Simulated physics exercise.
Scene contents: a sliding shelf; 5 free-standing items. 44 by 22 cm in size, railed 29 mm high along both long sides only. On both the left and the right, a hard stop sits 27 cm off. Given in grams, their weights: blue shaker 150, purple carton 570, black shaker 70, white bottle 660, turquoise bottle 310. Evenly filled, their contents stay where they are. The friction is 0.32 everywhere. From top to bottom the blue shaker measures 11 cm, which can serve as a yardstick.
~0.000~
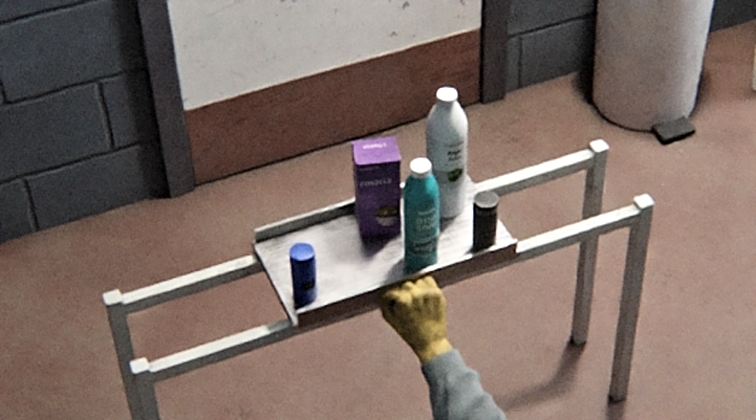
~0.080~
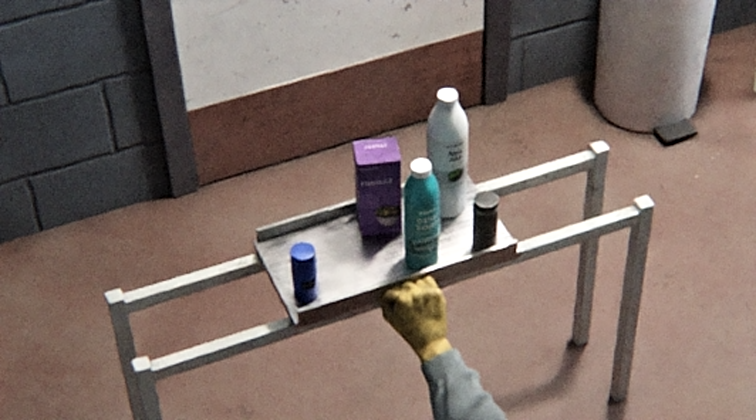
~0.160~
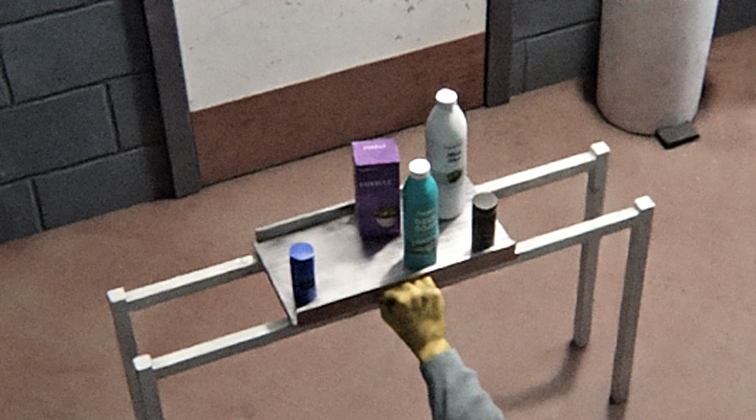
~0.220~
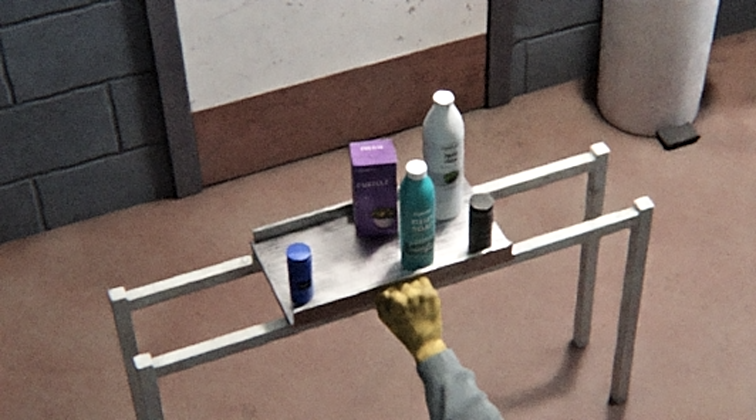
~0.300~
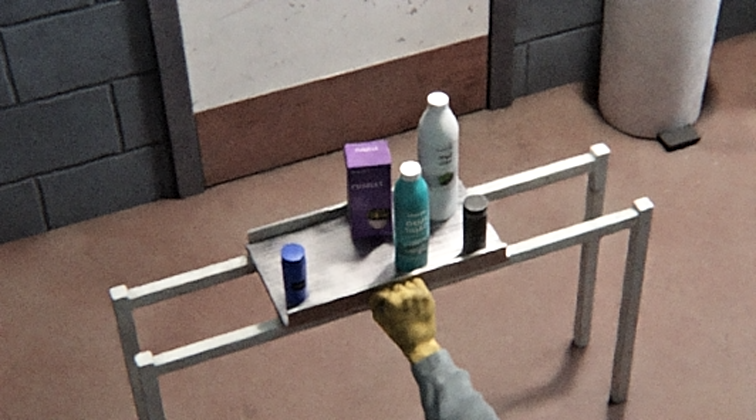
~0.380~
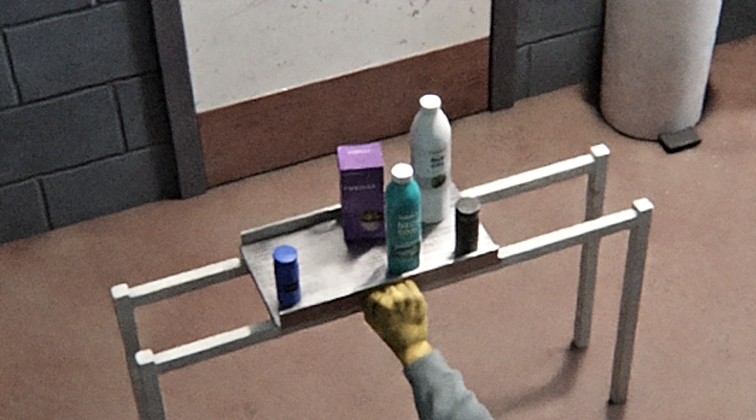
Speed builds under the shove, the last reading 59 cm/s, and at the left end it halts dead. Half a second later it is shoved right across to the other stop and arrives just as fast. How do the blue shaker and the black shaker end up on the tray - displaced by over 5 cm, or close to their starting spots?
One by one: The blue shaker is dislodged. The black shaker remains settled.
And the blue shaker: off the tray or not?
When everything stops, the blue shaker is out of bounds.
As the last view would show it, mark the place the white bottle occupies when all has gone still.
It finishes around (574, 117).
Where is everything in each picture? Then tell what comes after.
In the first frame, tray midway; blue shaker (304, 273); black shaker (485, 222).
In the second frame, tray midway; turquoise bottle (422, 213); purple carton (378, 187).
In the third frame, tray midway; white bottle (446, 153); turquoise bottle (420, 214).
In the fourth frame, tray has slid 1 cm left; purple carton (374, 189); white bottle (443, 154).
In the fifth frame, tray has slid 2 cm left; turquoise bottle (411, 216); purple carton (369, 190).
In the sixth frame, tray has slid 4 cm left; blue shaker (287, 275); black shaker (467, 228).
Around 1.08 s, tray has slid 27 cm left; blue shaker now off the tray; black shaker shifted 5 cm near (330, 269); turquoise bottle at 4° to upright.
Around 1.68 s, tray has slid 26 cm left; black shaker shifted 5 cm near (333, 268); purple carton shifted 5 cm; white bottle shifted 4 cm.
Around 2.68 s, tray has slid 2 cm left; black shaker shifted 5 cm near (451, 233); purple carton shifted 5 cm; white bottle shifted 4 cm.
Around 3.38 s, tray has slid 27 cm right.
Finally (4.7 s), off the tray, blue shaker; the other 4 still in place (within 5 cm). In the last view, black shaker near (612, 184).
